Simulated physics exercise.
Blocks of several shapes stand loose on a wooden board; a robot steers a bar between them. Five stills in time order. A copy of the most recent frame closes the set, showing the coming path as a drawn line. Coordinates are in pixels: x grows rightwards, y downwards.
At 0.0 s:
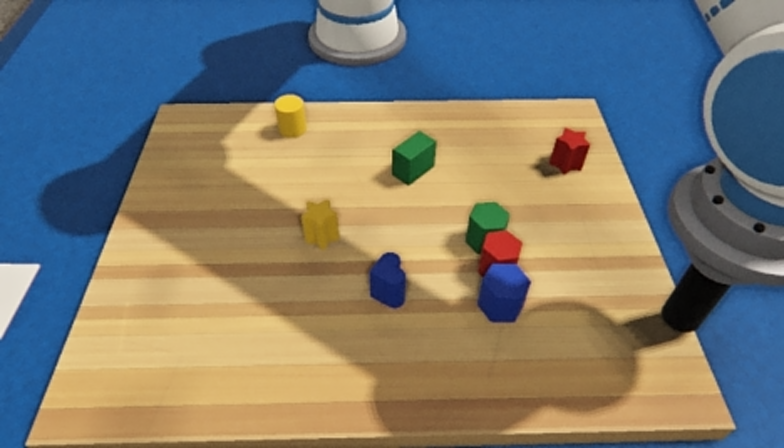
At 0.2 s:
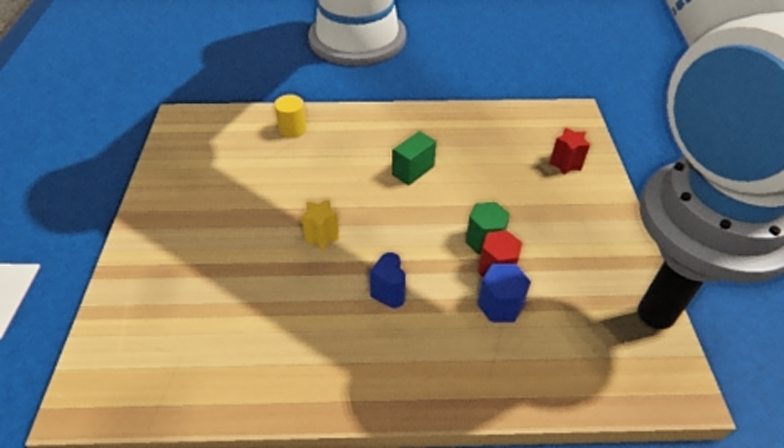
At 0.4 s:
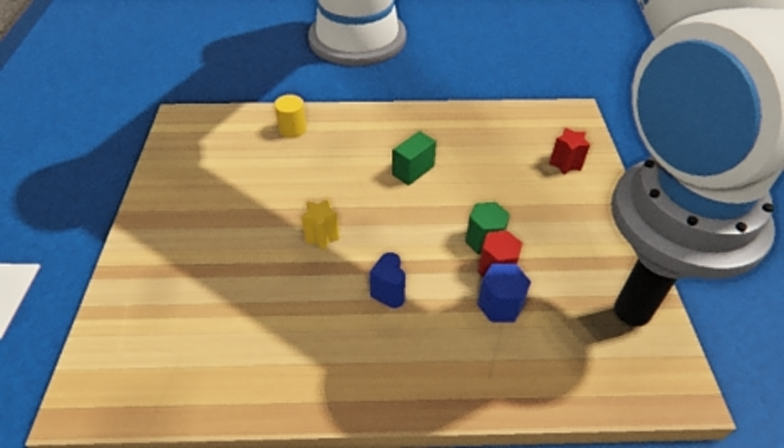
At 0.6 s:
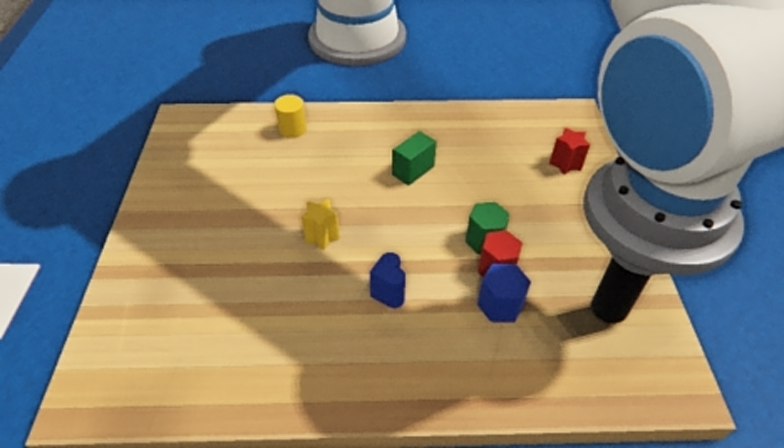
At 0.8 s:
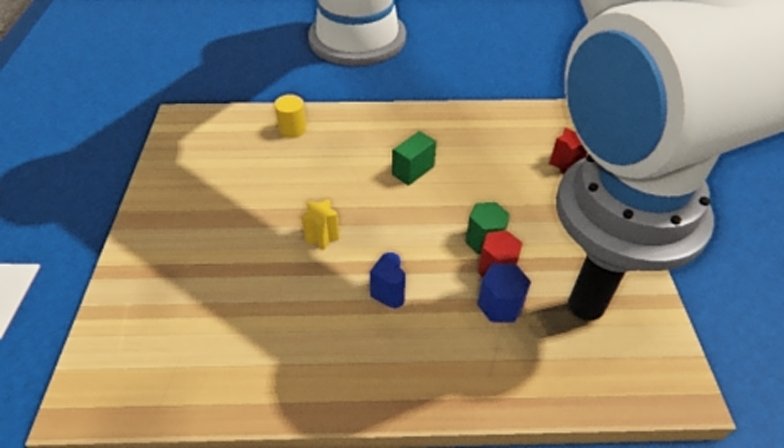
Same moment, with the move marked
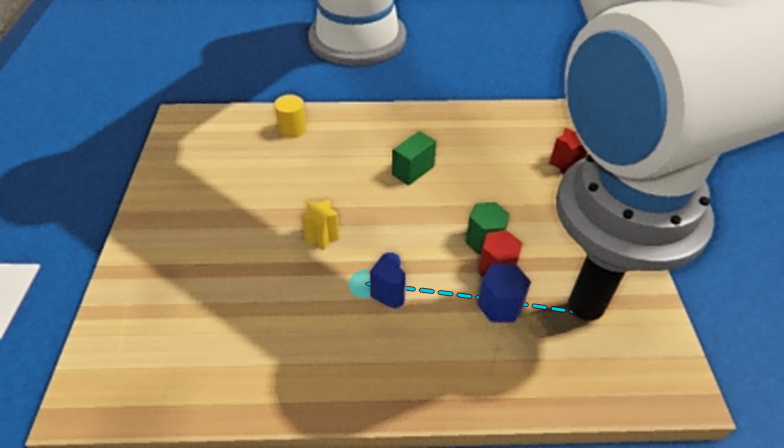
On a wooden board scattered with colored blocks, a robot arm slid its black bar steadily left from the right side, drawing close to the blue hexagonal block, while all the blocks stayed still.
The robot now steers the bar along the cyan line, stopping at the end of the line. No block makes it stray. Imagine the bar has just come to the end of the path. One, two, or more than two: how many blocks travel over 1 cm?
Total: Two.
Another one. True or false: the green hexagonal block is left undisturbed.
Verdict: True.
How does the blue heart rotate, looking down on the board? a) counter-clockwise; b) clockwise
b
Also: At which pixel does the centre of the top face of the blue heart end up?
Top centre: (331, 275).
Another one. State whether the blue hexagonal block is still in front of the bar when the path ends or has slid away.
Gone from the front.
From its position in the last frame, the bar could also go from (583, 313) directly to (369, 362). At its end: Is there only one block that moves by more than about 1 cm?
Yes, I think so.
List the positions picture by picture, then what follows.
Lower end of the bar (680, 317), tops of blocks, blue heart (389, 268), green hexagonal block (490, 214), red hexagonal block (503, 244), blue hexagonal block (507, 280), in the first picture.
Bar (656, 314), blocks as before, in the second picture.
Bar (633, 311), blocks as before, in the third picture.
Bar (609, 308), blocks as before, in the fourth picture.
Bar (586, 306), blue heart (389, 268), green hexagonal block (490, 214), red hexagonal block (503, 244), blue hexagonal block (507, 280), in the fifth picture.
The drawn path runs from (583, 313) directly to (366, 284).
On the path given first. One third of the way, bar (510, 295); blue hexagonal block (472, 278).
Two thirds of the way, bar (437, 284); blue heart (378, 269), turned 45° clockwise; blue hexagonal block (407, 286), turned 70° anticlockwise.
At the end, bar (366, 276); blue heart (331, 275), turned 30° clockwise; green hexagonal block not moved; red hexagonal block not moved; blue hexagonal block (387, 295), turned 110° anticlockwise.
